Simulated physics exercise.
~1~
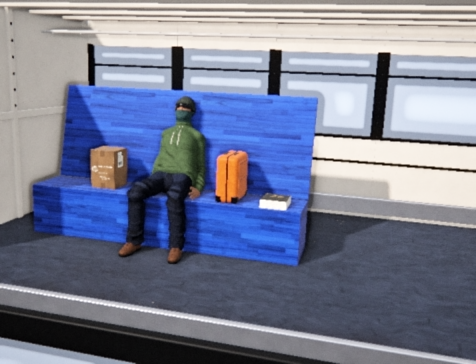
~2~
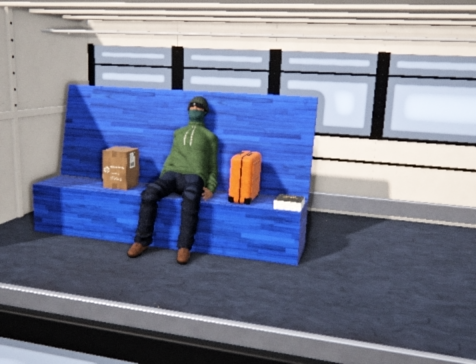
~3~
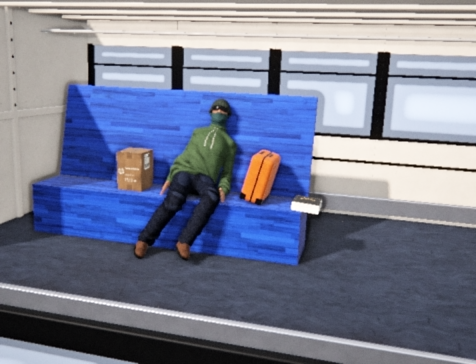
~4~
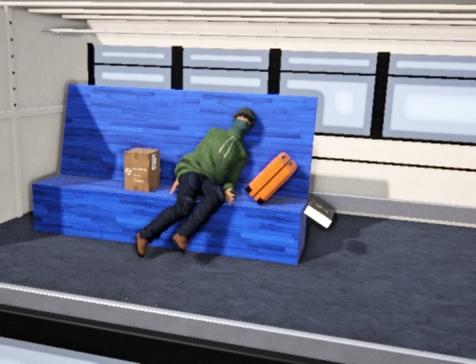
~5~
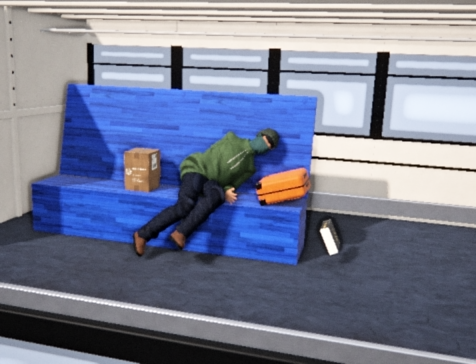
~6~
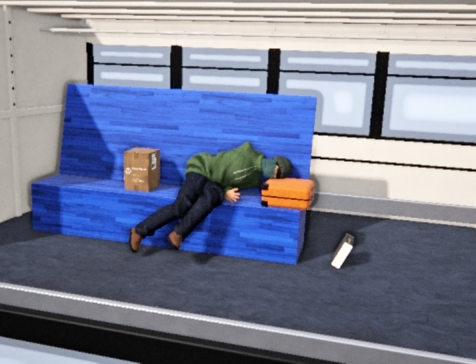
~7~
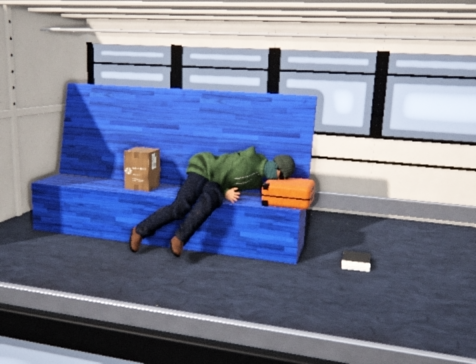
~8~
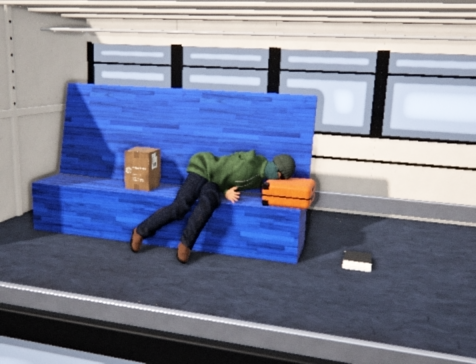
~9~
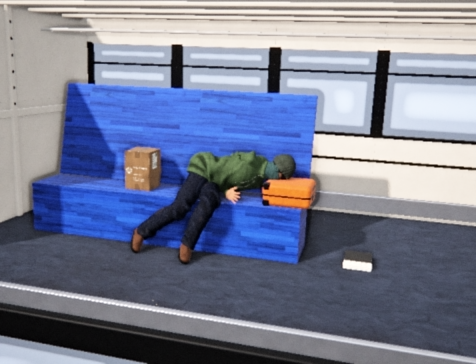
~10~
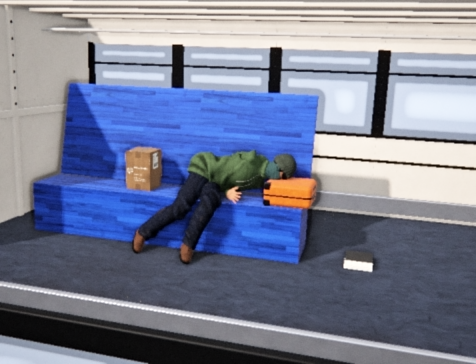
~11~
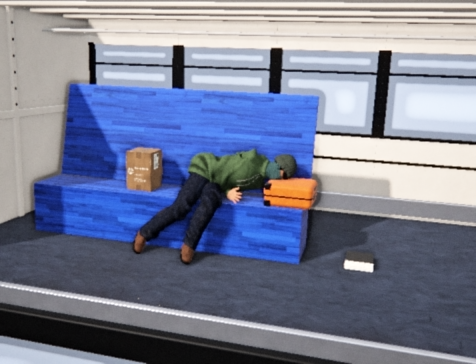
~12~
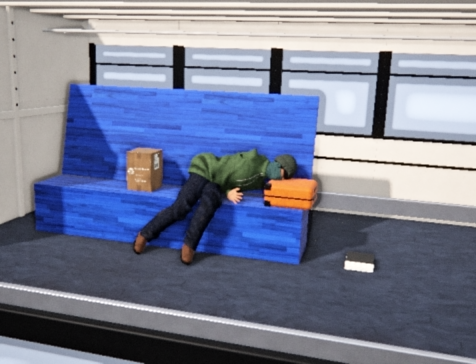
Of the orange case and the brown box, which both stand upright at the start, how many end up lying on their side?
One of them does. The orange case ends up on its side, while the brown box stays upright.
